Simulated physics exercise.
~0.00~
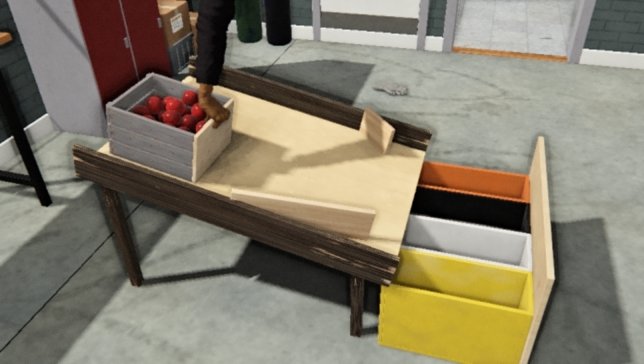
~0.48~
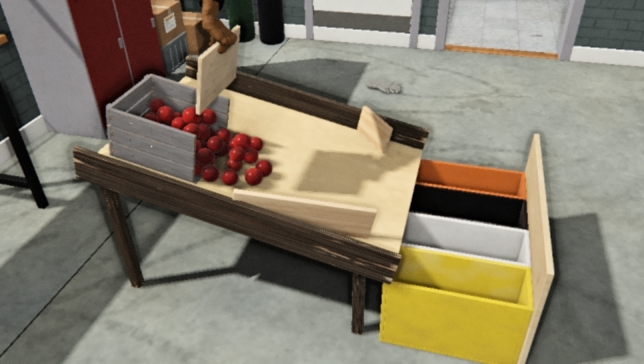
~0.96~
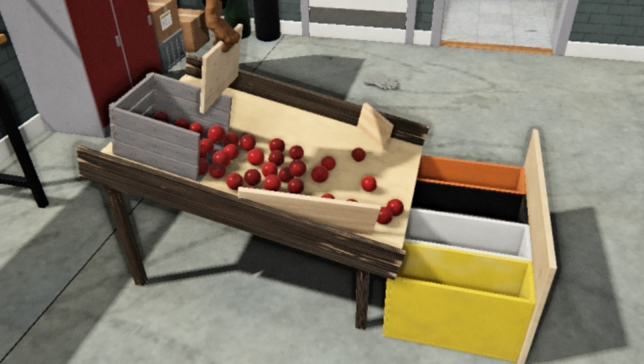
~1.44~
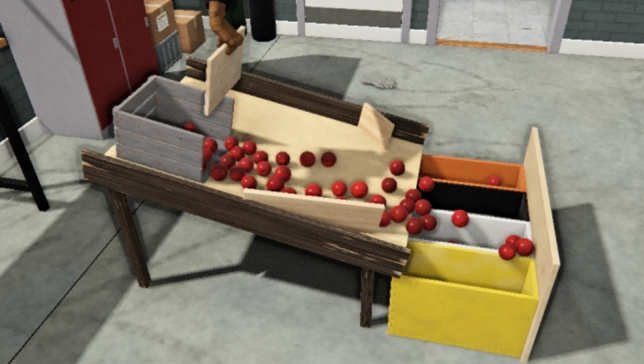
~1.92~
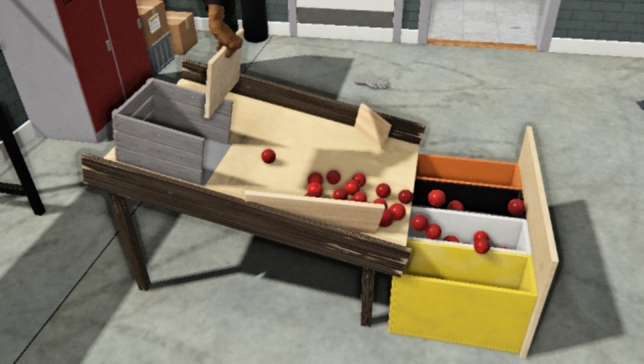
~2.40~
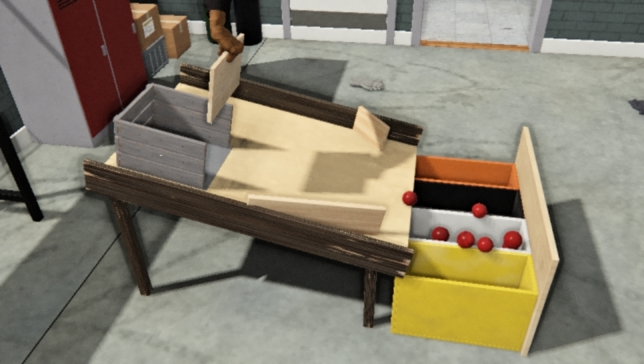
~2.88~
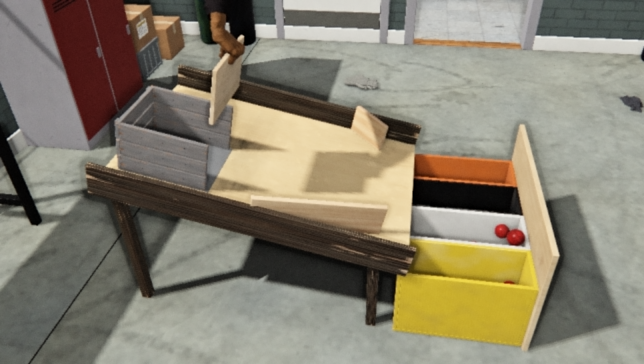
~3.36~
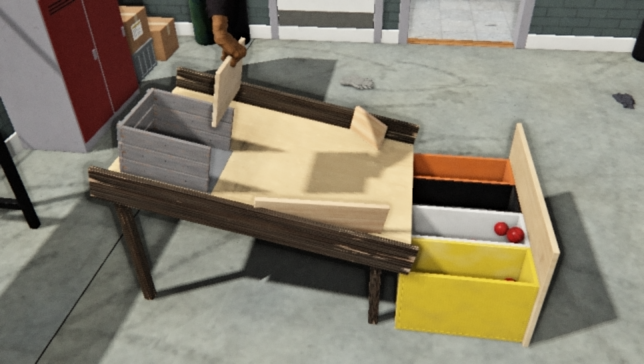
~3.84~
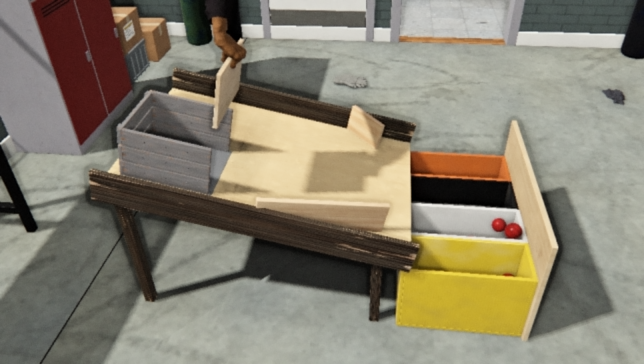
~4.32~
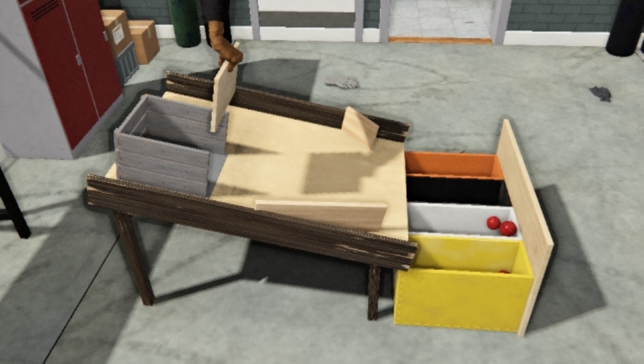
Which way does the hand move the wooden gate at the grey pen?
The hand moves the gate up, and the round red objects then roll out onto the sloping table.
